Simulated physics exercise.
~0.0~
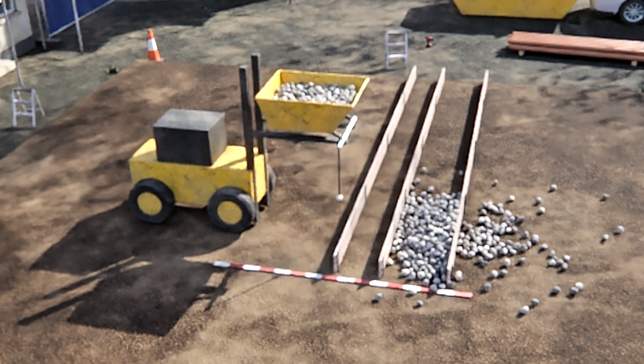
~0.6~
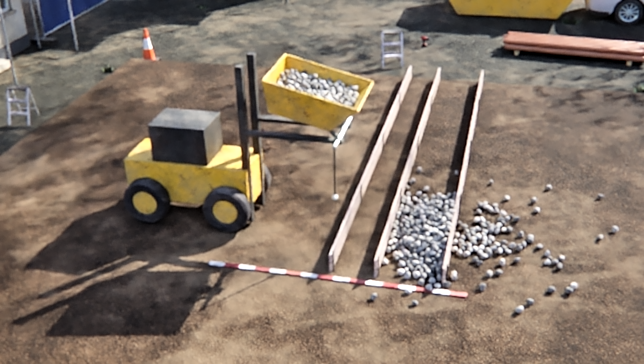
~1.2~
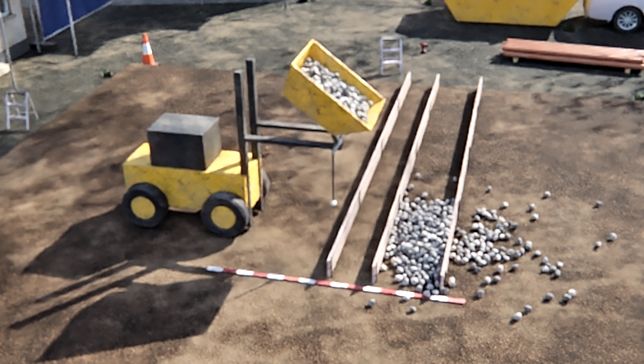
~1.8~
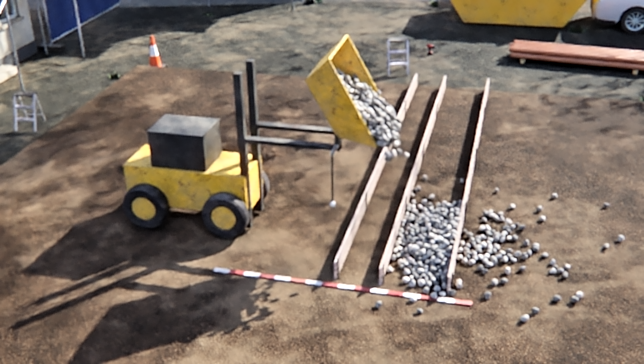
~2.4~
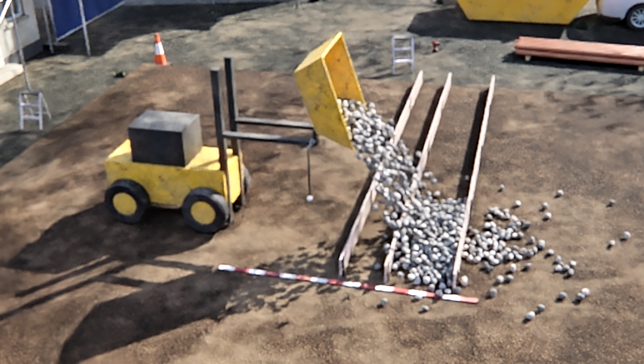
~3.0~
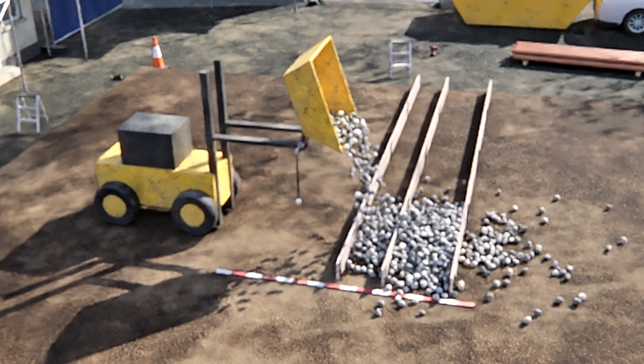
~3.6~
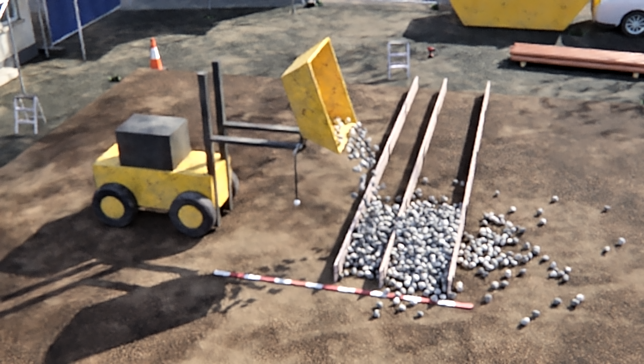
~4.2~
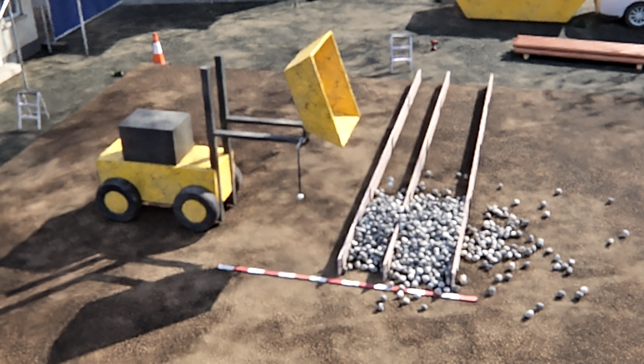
Dirt yard with a yellow forklift tipping its skip, backing left and pouring grey stones into two planked bays until empty.
